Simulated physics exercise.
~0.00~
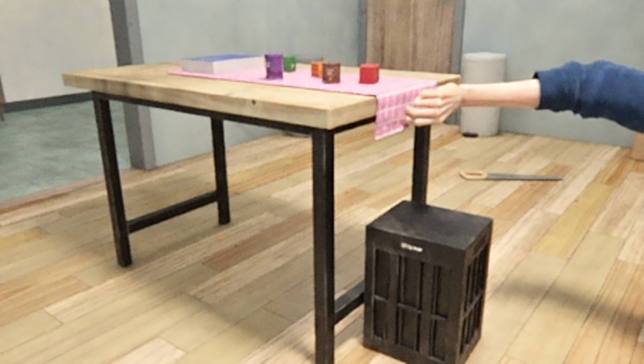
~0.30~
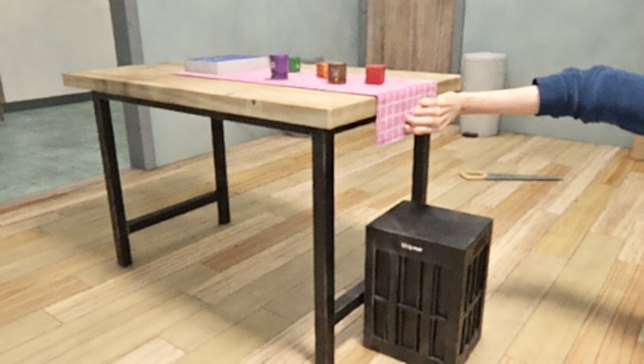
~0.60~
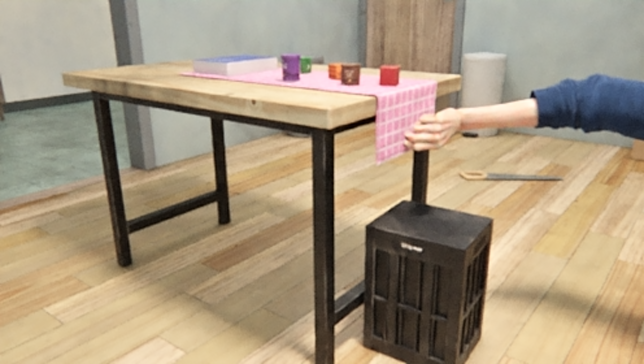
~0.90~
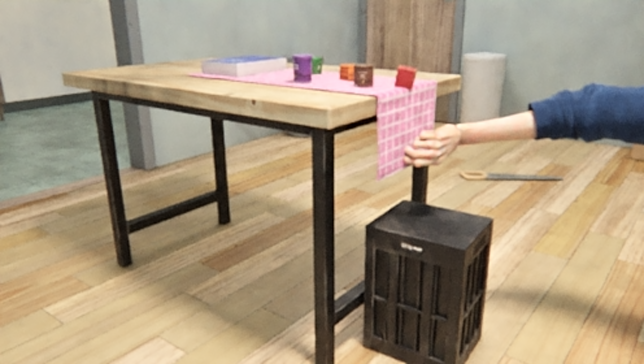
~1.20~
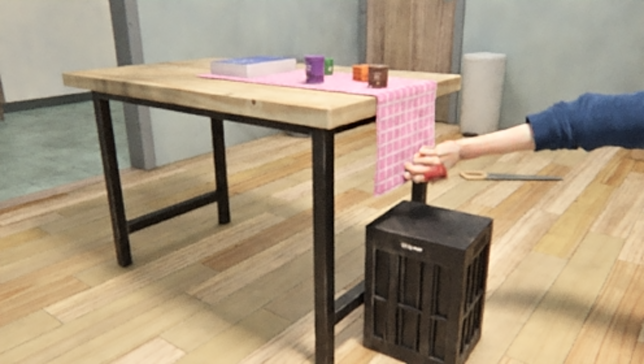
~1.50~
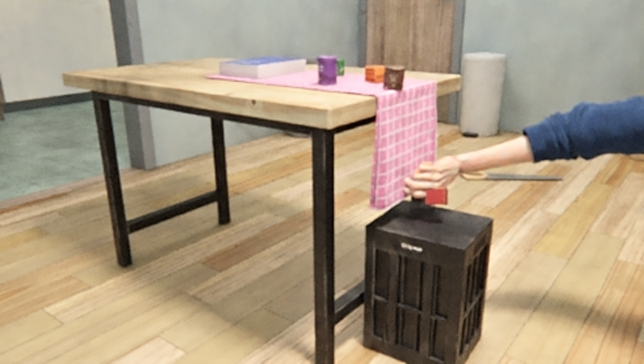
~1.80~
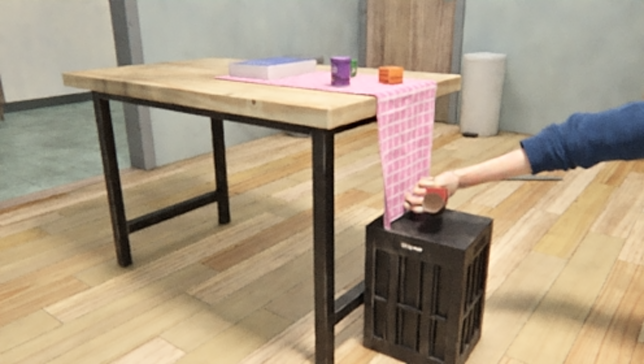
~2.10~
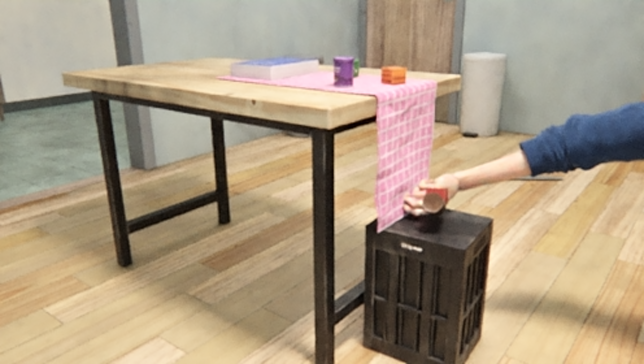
A hand in a dark blue sleeve reaches in from the right, gripping the end of a pink checked tablecloth on a wooden workbench with black legs, seen from a fixed view. On the cloth sit a book, a purple can, a green item, an orange cube, a brown pot and a red cube, with a black crate below. The hand draws the cloth down, and everything slides right. The red cube tips over the edge and drops to the crate, then the brown pot follows. The hem rests at the crate, still held, while the rest stay on top.
